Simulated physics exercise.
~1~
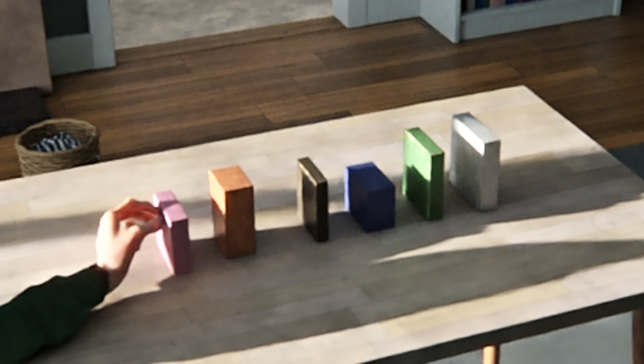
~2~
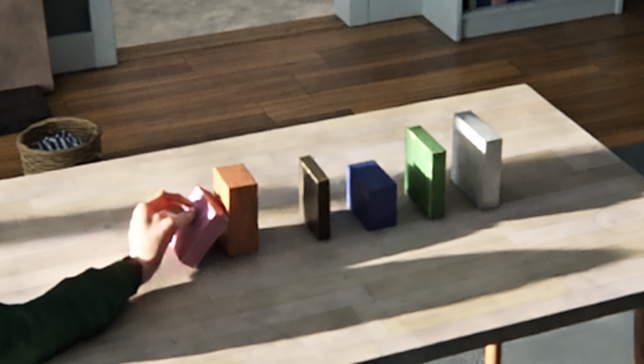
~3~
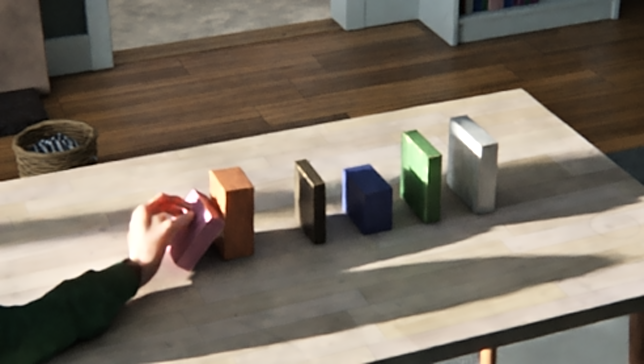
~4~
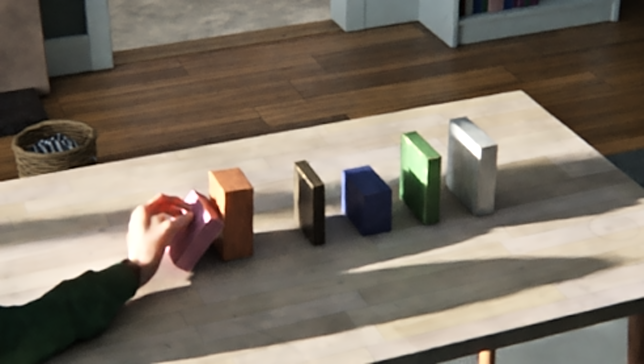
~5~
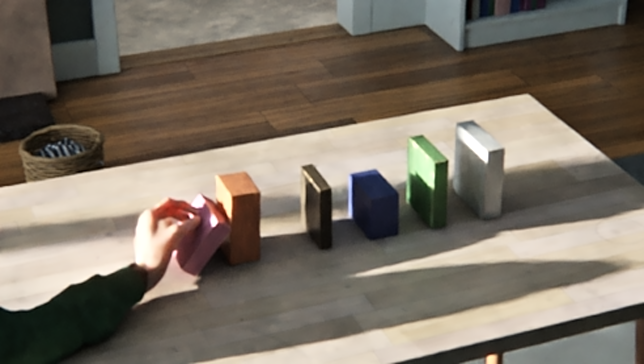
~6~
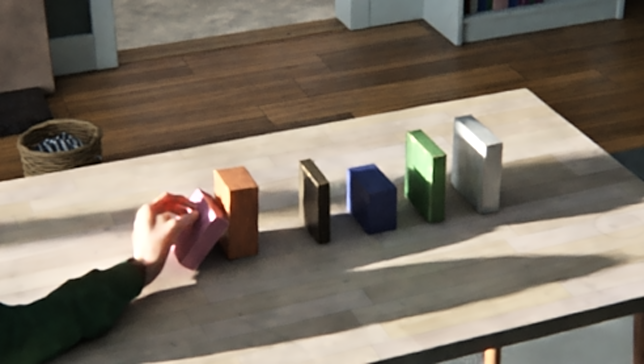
A hand in a dark green sleeve tipped a pink board to the right on a table until it leaned against an orange block, and the black, blue, green and white pieces farther along all stayed upright where they were.
